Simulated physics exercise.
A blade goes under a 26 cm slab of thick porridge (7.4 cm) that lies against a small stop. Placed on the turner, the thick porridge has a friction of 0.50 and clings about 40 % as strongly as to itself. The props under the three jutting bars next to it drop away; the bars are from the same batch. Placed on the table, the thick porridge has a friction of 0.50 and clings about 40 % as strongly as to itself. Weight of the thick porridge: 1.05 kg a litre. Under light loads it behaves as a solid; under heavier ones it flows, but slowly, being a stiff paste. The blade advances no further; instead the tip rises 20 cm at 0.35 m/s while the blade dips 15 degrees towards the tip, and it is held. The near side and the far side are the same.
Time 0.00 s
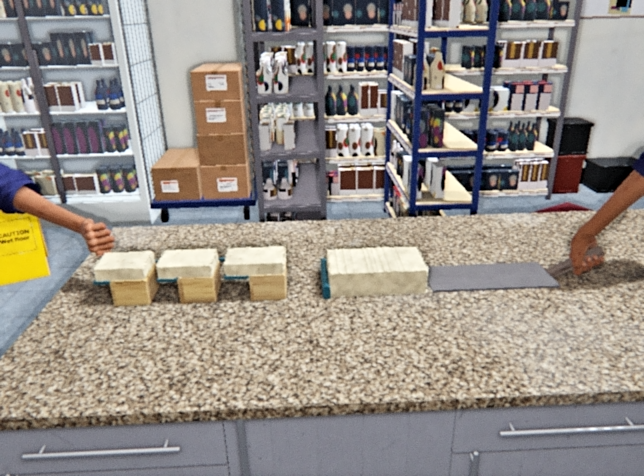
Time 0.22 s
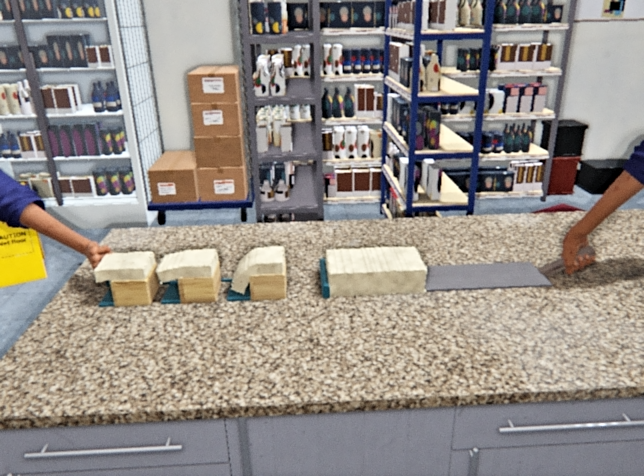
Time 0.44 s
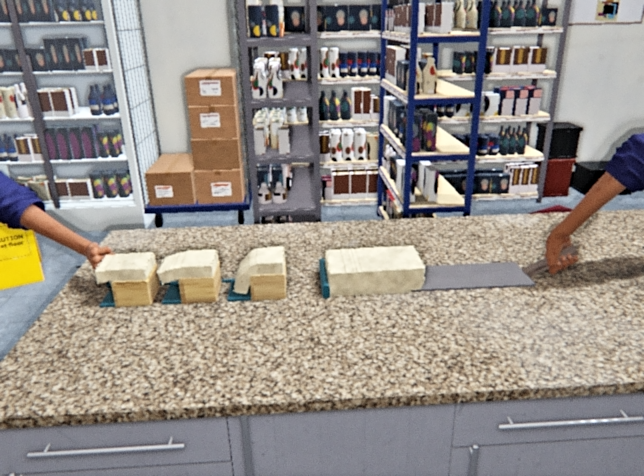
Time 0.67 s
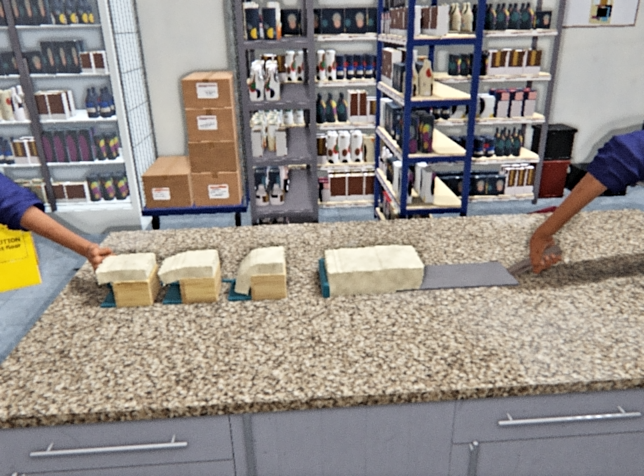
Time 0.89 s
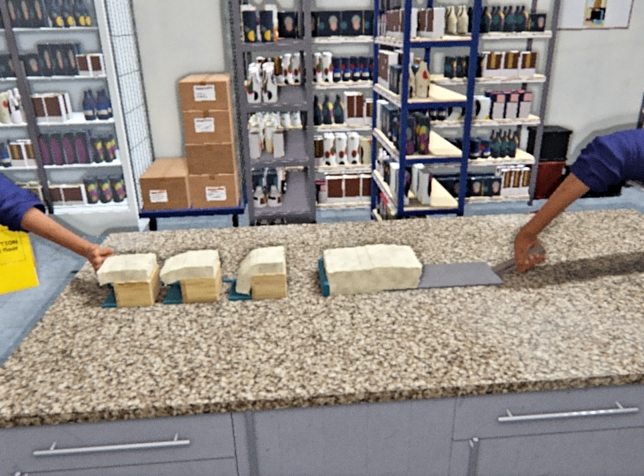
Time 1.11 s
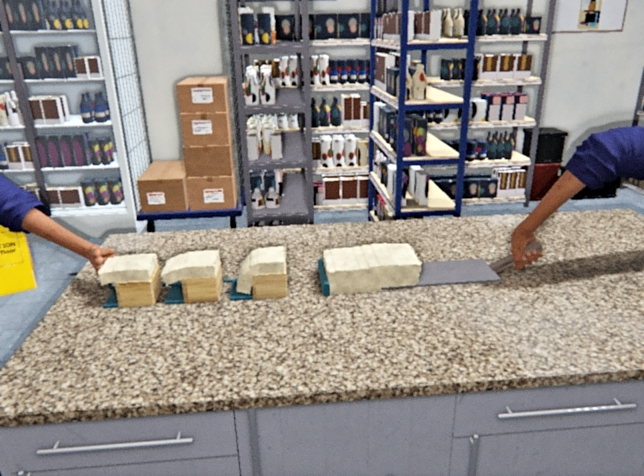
At the start, three small pale-topped blocks and a longer pale slab sit on a speckled counter, with a hand at either side. The small blocks' overhanging tops sag, most on the right one, while the right hand slides a flat grey blade leftward under the slab, which barely changes.
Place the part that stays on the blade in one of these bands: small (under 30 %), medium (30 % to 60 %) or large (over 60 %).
It belongs in the medium band.
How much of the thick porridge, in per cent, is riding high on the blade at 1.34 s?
Share: Close to 18 %.
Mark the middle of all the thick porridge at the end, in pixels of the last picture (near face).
Somewhere about (375, 251), I'd say.
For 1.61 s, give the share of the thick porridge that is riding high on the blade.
About 45 percent.
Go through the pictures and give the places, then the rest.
The first frame shows handle end of the blade at (560, 287), not yet moved; top of the thick porridge at (387, 271); bar tips down by 0, 0, 0 (left to right).
The second frame shows handle end of the blade at (552, 286), moved 1.3 cm; top of the thick porridge at (386, 270); bar tips down by 3 mm, 1.3 cm, 5.9 cm (left to right).
The third frame shows handle end of the blade at (535, 286), moved 5.4 cm; top of the thick porridge at (419, 268); bar tips down by 4 mm, 1.5 cm, 6.3 cm (left to right).
The fourth frame shows handle end of the blade at (519, 285), moved 9.4 cm; top of the thick porridge at (396, 268); bar tips down by 5 mm, 1.7 cm, 6.3 cm (left to right).
The fifth frame shows handle end of the blade at (504, 284), moved 13 cm; top of the thick porridge at (381, 266); bar tips down by 6 mm, 1.8 cm, 6.4 cm (left to right).
The sixth frame shows handle end of the blade at (501, 281), moved 14 cm; top of the thick porridge at (388, 265); bar tips down by 6 mm, 1.8 cm, 6.4 cm (left to right).
After 1.34 s, the tip is 8.4 cm up.
After 1.61 s, the tip is 18 cm up.
After 1.87 s, the tip is 20 cm up and 43 % is riding high on the blade.
After 2.14 s, the tip is 20 cm up and 43 % is riding high on the blade.
After 2.24 s, at the end, the tip is 20 cm up and 43 % is riding high on the blade.
